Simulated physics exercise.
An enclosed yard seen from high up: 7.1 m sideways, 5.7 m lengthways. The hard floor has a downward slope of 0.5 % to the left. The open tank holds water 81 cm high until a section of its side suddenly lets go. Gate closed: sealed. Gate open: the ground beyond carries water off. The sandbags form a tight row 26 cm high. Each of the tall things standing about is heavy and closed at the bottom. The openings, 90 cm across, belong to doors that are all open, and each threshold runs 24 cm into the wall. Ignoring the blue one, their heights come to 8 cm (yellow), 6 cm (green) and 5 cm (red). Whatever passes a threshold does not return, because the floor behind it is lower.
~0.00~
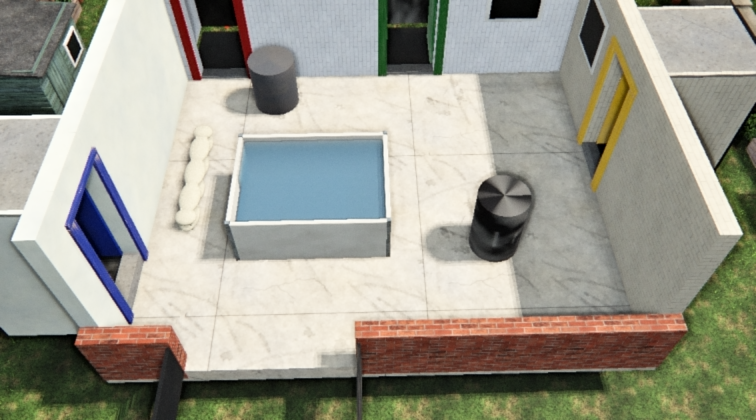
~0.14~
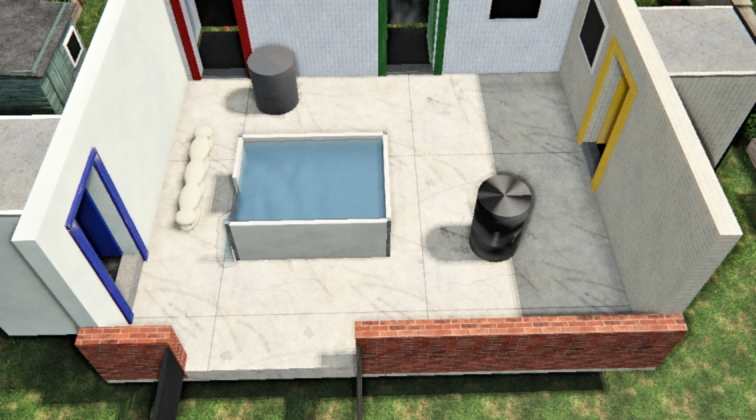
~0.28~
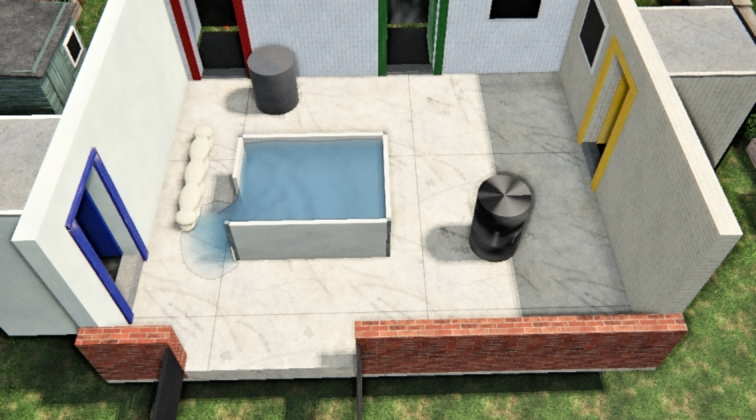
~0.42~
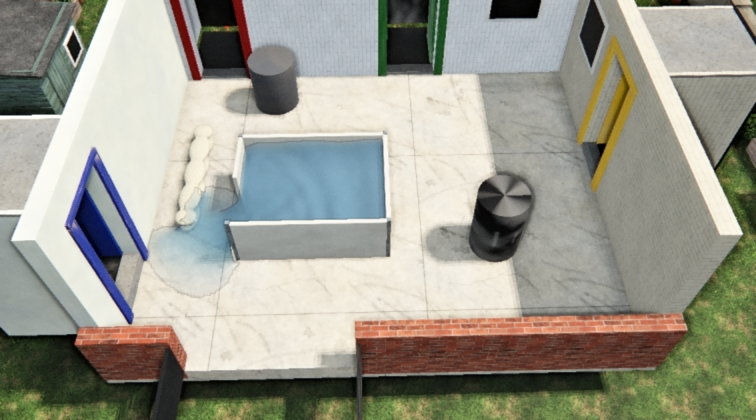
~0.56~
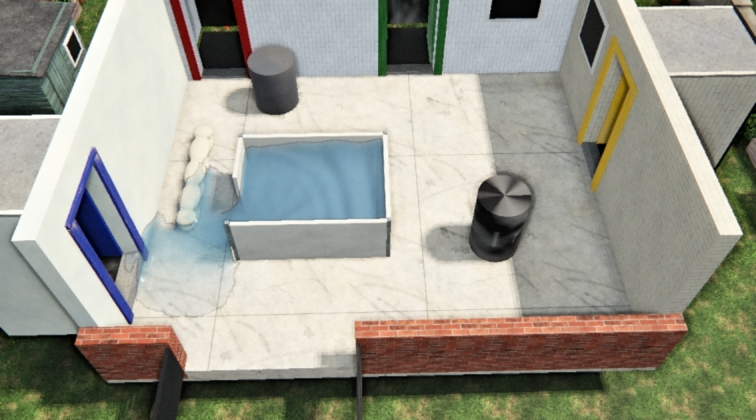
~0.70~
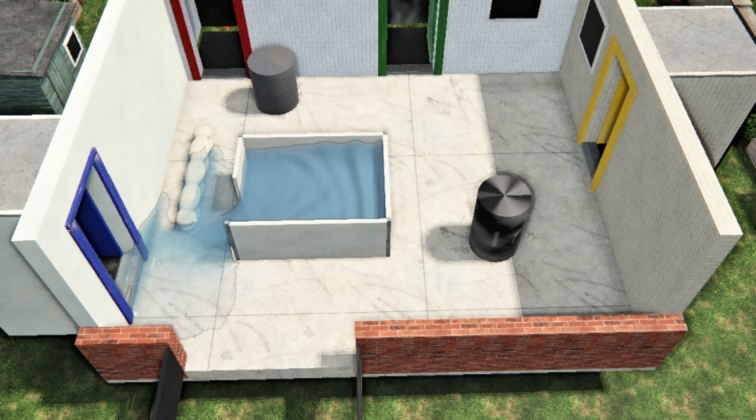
Walled yard with coloured doorways, water pouring from the left side of an open tank and spreading across the pale floor.
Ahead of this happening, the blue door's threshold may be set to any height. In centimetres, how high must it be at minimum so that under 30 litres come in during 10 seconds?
At least 36 cm or so.
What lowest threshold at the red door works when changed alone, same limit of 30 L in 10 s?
For red, a step near 17 cm.
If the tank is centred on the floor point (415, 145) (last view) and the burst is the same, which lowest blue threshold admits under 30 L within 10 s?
About 15 centimetres.
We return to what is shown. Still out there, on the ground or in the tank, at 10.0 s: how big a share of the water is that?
Roughly 70 in a hundred.
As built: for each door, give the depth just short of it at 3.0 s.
Lab note, depth in cm: Blue 29; yellow 0; green 0; red 21.
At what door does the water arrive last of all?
Last in order comes the yellow door.
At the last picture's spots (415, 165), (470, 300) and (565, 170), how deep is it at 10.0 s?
First spot about 5 cm, second about 5 cm, third about 3 cm.
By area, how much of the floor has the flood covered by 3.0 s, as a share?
Close to 45 per cent of it is wet.
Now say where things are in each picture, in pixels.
The first picture shows the open tank at (311, 179) is whole and still, 81 cm deep; the blue door at (116, 249) is dry.
In the second picture, water pours out at (240, 222) and has run 0.4 m, to (222, 229); about 8 cm deep outside, 81 cm at the back.
In the third picture, the gap is at (241, 225), the front 0.9 m out at (185, 239); the back of the open tank holds 81 cm.
In the fourth picture, the gap is at (241, 225), the front 1.4 m out at (149, 247); the back of the open tank holds 81 cm.
In the fifth picture, the gap is at (241, 225), the front 1.6 m out at (129, 264); the back of the open tank holds 77 cm.
In the sixth picture, the gap is at (241, 225), the front 1.8 m out at (130, 324); the back of the open tank holds 68 cm; water is at the blue door at (116, 249).
After 1.4 s water covers 20 % of the floor, deepest (62 cm) near (123, 356); 42 cm at the blue door, 35 litres in over its 25 cm threshold.
After 3.0 s water covers 45 % of the floor, deepest (40 cm) near (123, 356); 29 cm at the blue door, 115 litres in over its 25 cm threshold.
After 10.0 s water covers 100 % of the floor, deepest (12 cm) near (144, 266); 12 cm at the blue door, 129 litres in over its 25 cm threshold.
At the blue door as built, the water arrived by 0.6 s and peaked near 42 cm at 1.4 s.
Run again over the same 10 s with other heights there, 64 litres in over 30.5 cm, 11 litres over 41 cm. The limit of 30 litres is kept from about 36 cm up.
